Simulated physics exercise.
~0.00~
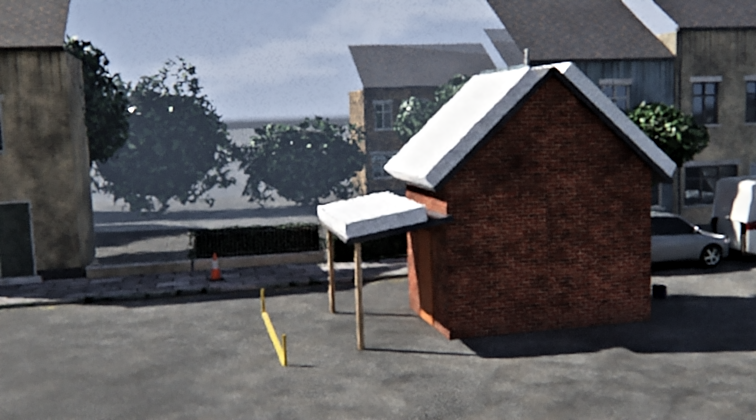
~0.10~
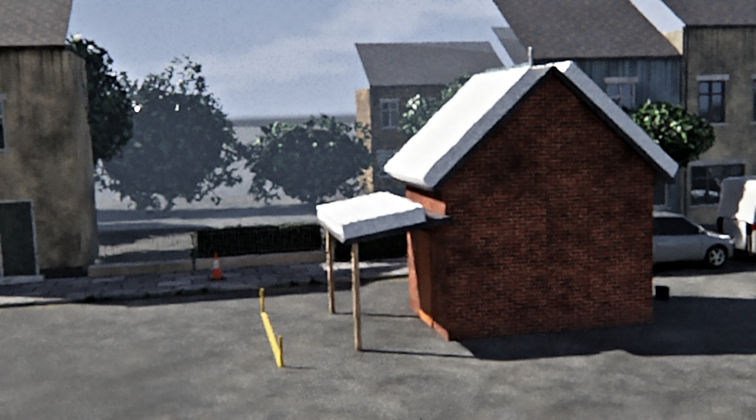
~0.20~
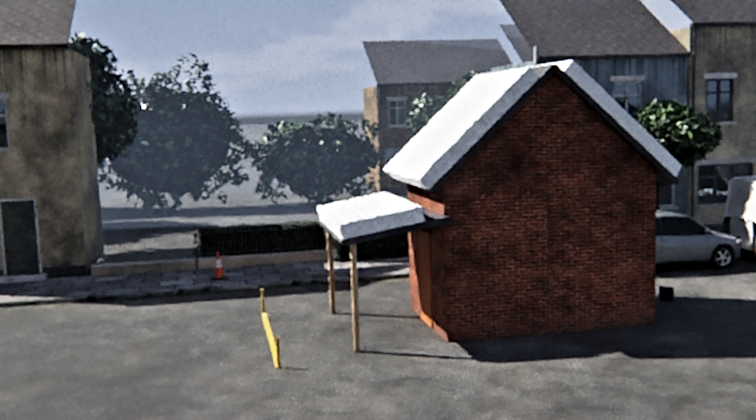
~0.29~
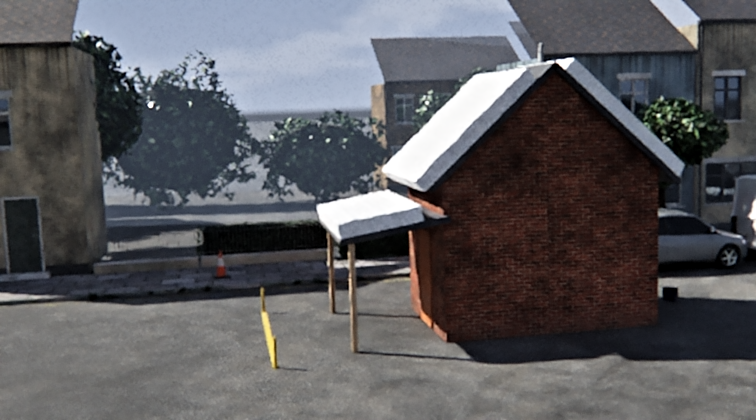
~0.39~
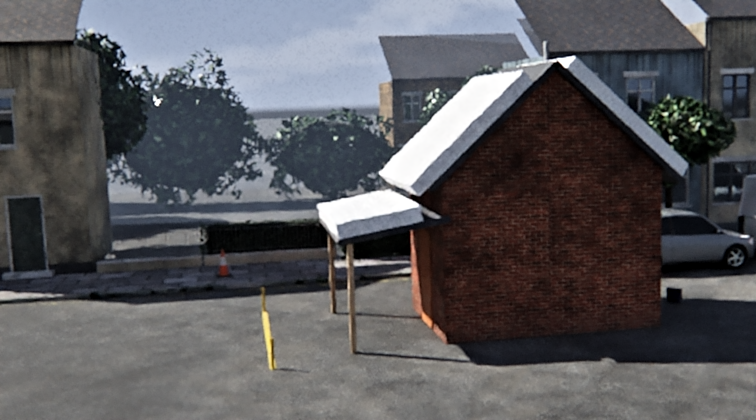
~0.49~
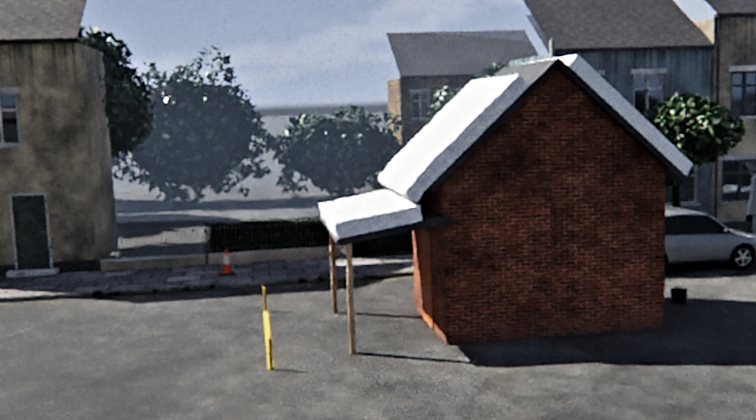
A brick building with thick snow on its roof stood beside a small snow-topped porch and a yellow line, and the upper snow slid slowly down the left slope, poking past the edge and starting to crack.
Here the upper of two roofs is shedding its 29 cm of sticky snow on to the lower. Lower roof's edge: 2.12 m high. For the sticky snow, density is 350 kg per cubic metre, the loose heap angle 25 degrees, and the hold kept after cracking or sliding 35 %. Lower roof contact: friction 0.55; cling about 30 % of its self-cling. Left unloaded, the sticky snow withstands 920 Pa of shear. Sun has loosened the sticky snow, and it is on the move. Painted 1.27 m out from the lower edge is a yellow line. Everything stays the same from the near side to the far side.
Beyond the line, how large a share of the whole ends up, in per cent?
Roughly 0 per cent.
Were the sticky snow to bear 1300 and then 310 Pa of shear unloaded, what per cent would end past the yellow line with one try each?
It'd be some 0 percent the first time and some 16 percent the second.
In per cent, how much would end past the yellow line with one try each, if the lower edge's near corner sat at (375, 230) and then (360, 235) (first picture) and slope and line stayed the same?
Try 1: Near 2 %; try 2: Near 2 %.
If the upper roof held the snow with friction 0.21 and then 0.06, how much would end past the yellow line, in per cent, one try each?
In turn about 3 %, 8 %.
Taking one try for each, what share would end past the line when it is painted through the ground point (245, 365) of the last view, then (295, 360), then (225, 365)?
I'd guess near 0 %, then near 0 %, and near 0 % on the last try.
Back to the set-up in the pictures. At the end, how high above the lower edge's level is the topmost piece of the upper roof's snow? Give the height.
About 1.6 m above the lower edge.
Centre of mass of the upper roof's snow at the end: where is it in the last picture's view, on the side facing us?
Pretty much at (402, 191), I'd say.
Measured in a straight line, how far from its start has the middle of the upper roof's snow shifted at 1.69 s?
Straight-line shift: Roughly 2.0 m.
After 1.04 s, none is below the lower edge and 0 % is past the line.
After 1.69 s, none is below the lower edge and 0 % is past the line.
After 2.35 s, none is below the lower edge and 0 % is past the line.
After 3.00 s, none is below the lower edge and 0 % is past the line.
After 3.10 s, none is below the lower edge and 0 % is past the line.
